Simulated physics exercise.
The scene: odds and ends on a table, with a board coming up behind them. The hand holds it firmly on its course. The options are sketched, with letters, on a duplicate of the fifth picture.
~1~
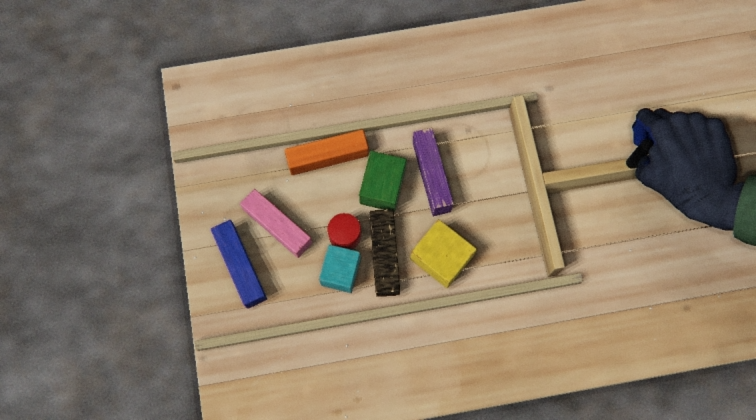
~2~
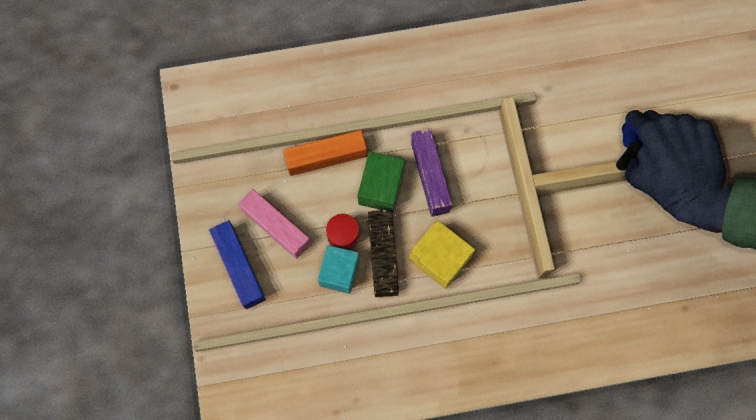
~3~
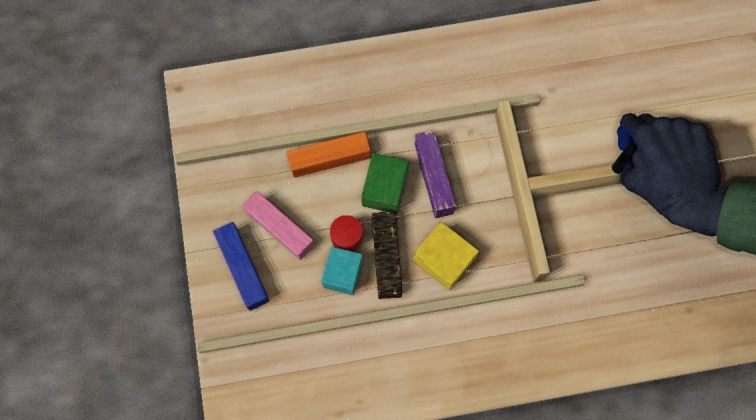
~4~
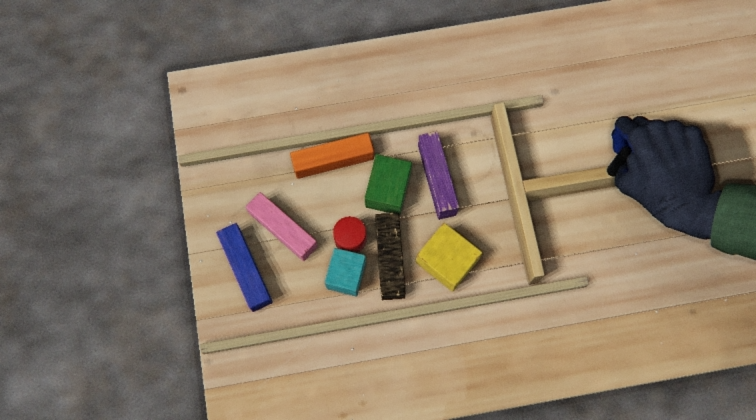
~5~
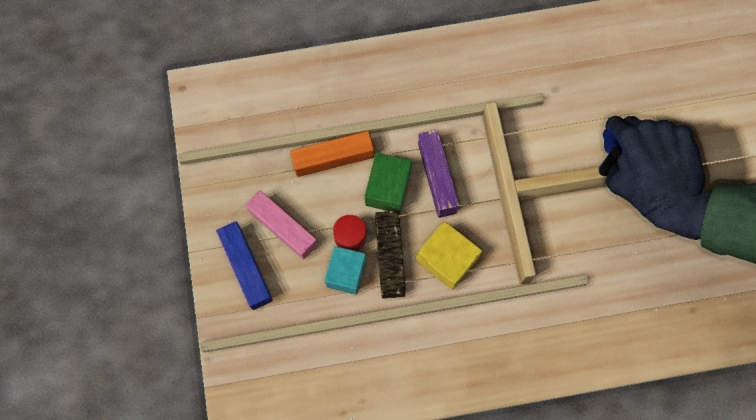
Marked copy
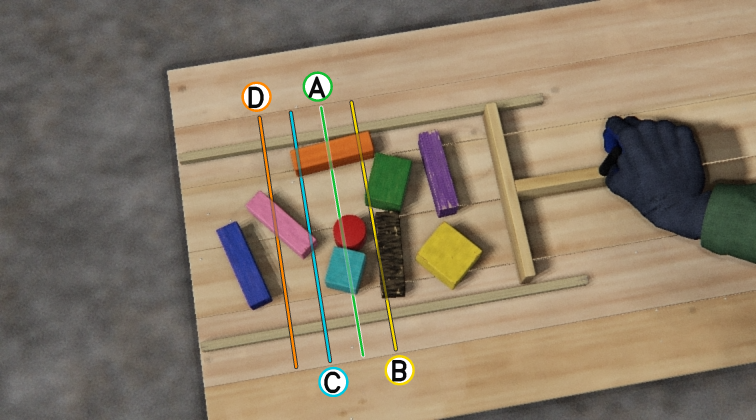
On a pale wooden tabletop above a mottled grey floor, seen from overhead at a slight tilt, two thin strips flank a loose group of coloured pieces. Blue and pink bars lie left, orange above, a red tin over a turquoise block near the centre, with green, black, purple and yellow pieces rightward. A dark-gloved hand slides a T-shaped board slightly left while the pieces stay put and the view shifts faintly.
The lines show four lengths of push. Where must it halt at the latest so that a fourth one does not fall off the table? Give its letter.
Up to line D.
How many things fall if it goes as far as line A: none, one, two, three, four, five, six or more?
By then, none.
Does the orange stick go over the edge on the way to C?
By then, no.
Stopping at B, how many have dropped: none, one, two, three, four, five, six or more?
By then, none.
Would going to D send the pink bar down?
Yes.
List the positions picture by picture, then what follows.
The first frame shows pink bar (277, 224); red tin (345, 232); turquoise block (340, 269).
The second frame shows board (529, 181); green block (382, 182).
The third frame shows board (524, 184); yellow block (445, 256).
The fourth frame shows board (519, 187); black bar (390, 256).
The fifth frame shows board (510, 187); pink bar (282, 225); red tin (350, 233); turquoise block (346, 271).
On the copy, A at (341, 226); B at (373, 221); C at (310, 232); D at (277, 237).
On D. First, board (426, 201); turquoise block (321, 266); red tin (331, 232).
Then, board (343, 215); blue bar (222, 271); pink bar (231, 211).
Finally, board (278, 226); blue bar over the edge; pink bar over the edge; two fallen.
By contrast, A is within the limit but short; B is within the limit but short; C is within the limit but short.
